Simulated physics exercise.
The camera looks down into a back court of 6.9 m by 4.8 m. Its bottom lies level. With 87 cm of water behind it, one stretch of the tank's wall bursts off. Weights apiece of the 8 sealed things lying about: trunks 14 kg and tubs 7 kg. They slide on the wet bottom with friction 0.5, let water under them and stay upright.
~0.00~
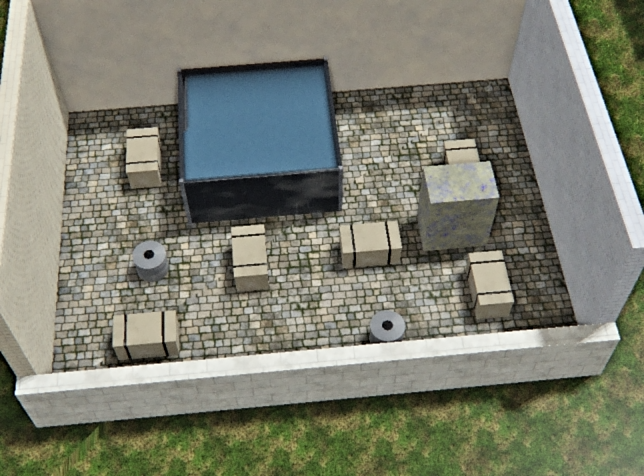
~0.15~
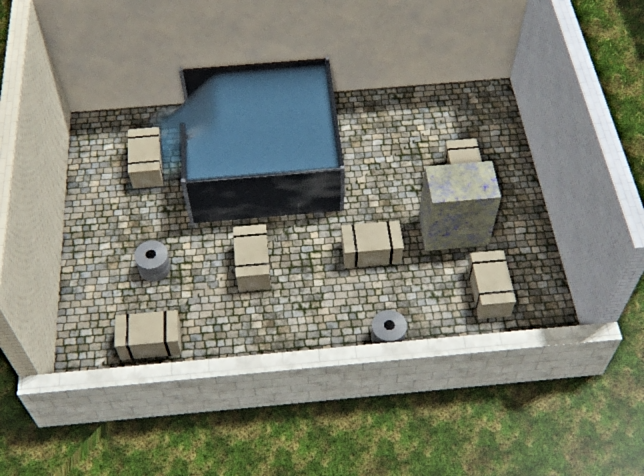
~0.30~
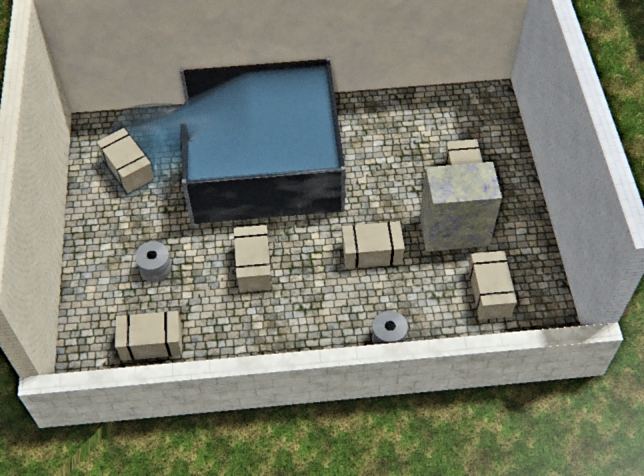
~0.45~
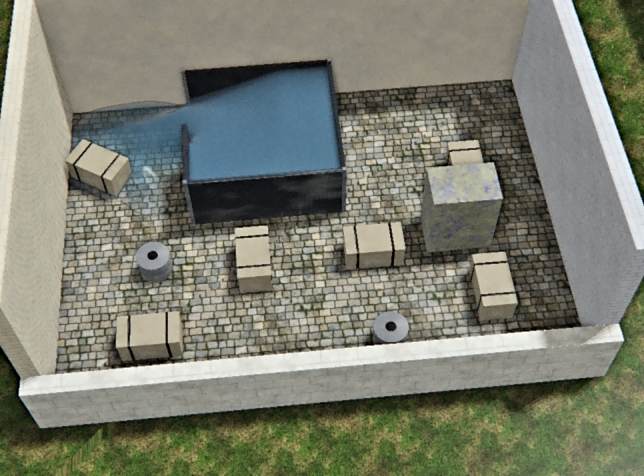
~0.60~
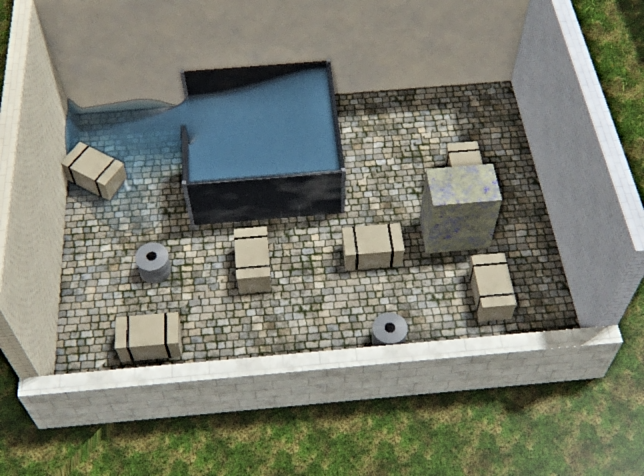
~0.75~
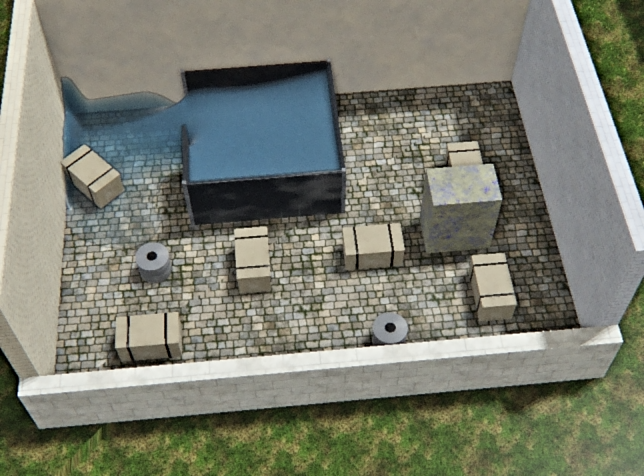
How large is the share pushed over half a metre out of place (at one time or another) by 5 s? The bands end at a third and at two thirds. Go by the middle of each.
It is at least two thirds.
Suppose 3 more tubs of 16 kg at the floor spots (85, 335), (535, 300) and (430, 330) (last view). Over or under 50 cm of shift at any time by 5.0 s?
In that order: More, less, more.
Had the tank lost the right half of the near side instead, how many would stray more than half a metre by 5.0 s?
In that case 7 of them.
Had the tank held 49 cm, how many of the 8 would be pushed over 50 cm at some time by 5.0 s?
Then 3.
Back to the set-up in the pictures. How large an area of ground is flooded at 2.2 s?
Some 14 m2.
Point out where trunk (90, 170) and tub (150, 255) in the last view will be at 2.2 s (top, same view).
Around (153, 295) and (208, 286).
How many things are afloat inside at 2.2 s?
I count 1.
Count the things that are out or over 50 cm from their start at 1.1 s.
I count 1.
After 1.1 s 1 of 8 are over 50 cm from their spots; 0 afloat.
After 2.2 s 2 of 8 are over 50 cm from their spots; 1 afloat.
After 3.5 s 3 of 8 are over 50 cm from their spots; 3 afloat.
After 5.0 s 7 of 8 are over 50 cm from their spots, and 7 have been at some point; 4 afloat.
